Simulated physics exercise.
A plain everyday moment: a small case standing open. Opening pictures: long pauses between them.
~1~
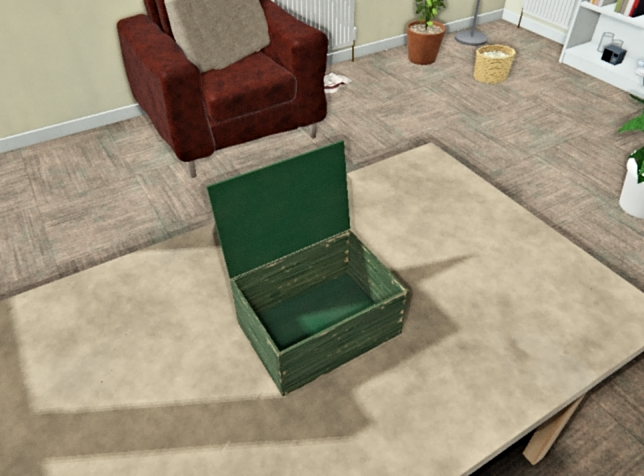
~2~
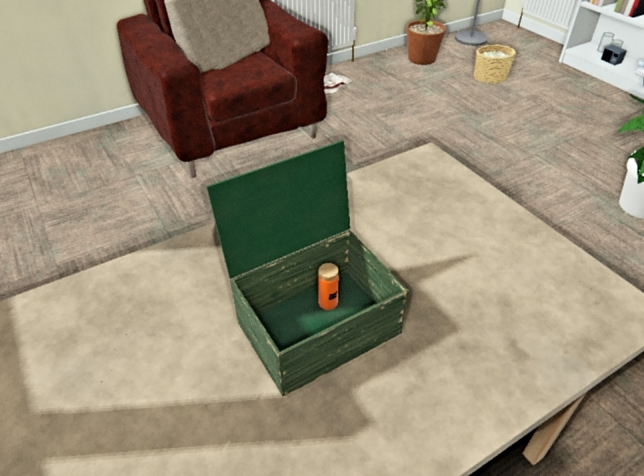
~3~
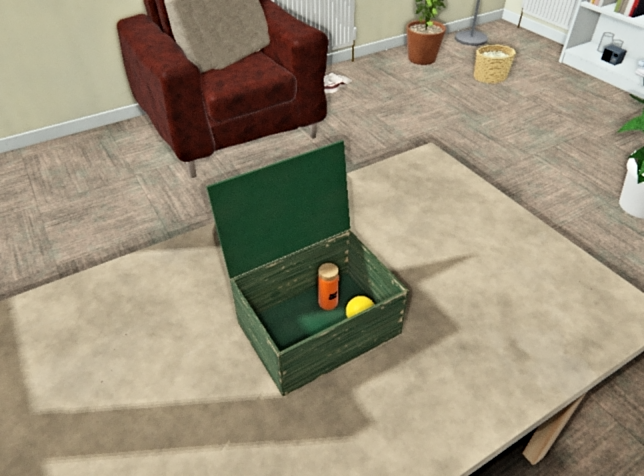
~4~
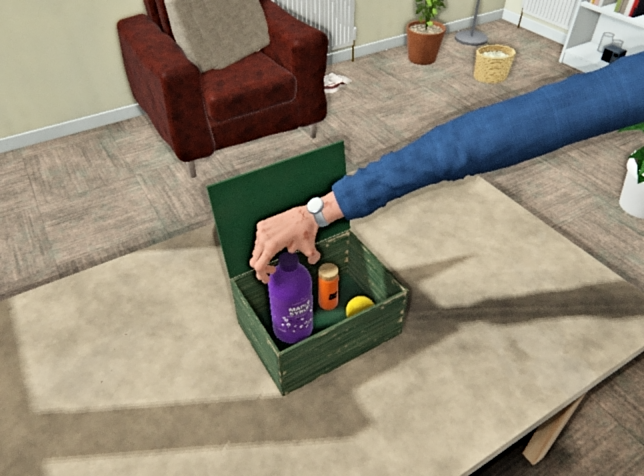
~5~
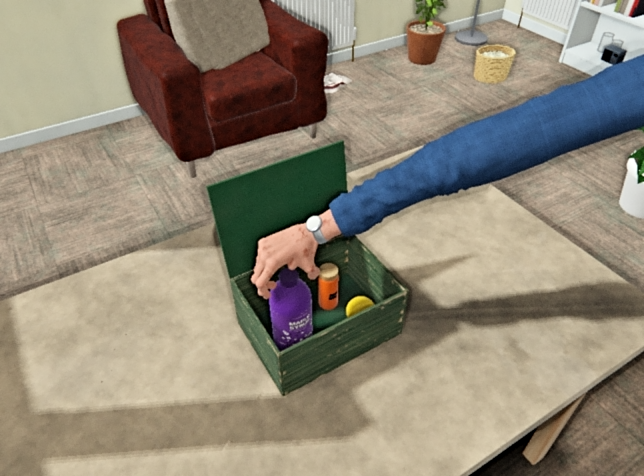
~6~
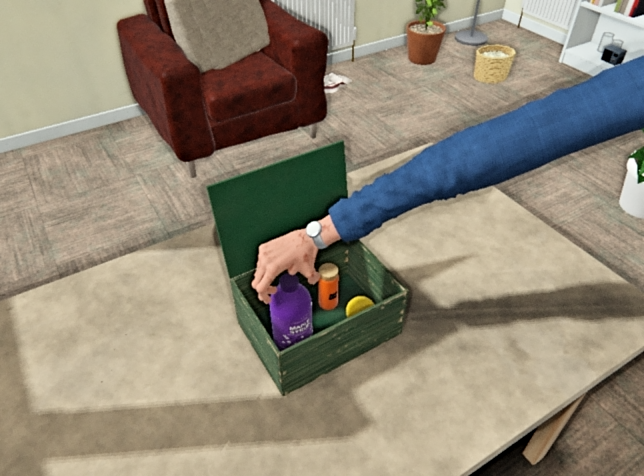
A hand in a blue sleeve lowered a purple bottle into an open green box on a table, after an orange jar and then a yellow ball had appeared inside.
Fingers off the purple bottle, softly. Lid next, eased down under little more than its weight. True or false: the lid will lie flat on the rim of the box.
False.
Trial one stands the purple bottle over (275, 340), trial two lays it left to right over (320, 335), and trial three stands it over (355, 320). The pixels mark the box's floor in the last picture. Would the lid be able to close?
Lid left open; lid down; lid down.
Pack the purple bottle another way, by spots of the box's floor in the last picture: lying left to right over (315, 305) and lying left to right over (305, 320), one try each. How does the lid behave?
Packed the first way the lid is left gaping; packed the second way it lowers fully.
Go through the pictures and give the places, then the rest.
In the first picture, the last thing is not in view yet.
In the second picture, the last thing is not in view yet.
In the third picture, the last thing is not in view yet.
In the fourth picture, still above its spot; purple bottle (291, 295).
In the fifth picture, still above its spot; purple bottle (291, 309).
In the sixth picture, in place under the hand; purple bottle (291, 314).
Then, 1.40 s on from there, lid 71° above the rim.
Then, 1.70 s on from there, lid 42° above the rim.
In the end, lid 34° above the rim; all 3 unmoved. At the end, from the last picture's camera, purple bottle near (291, 314).
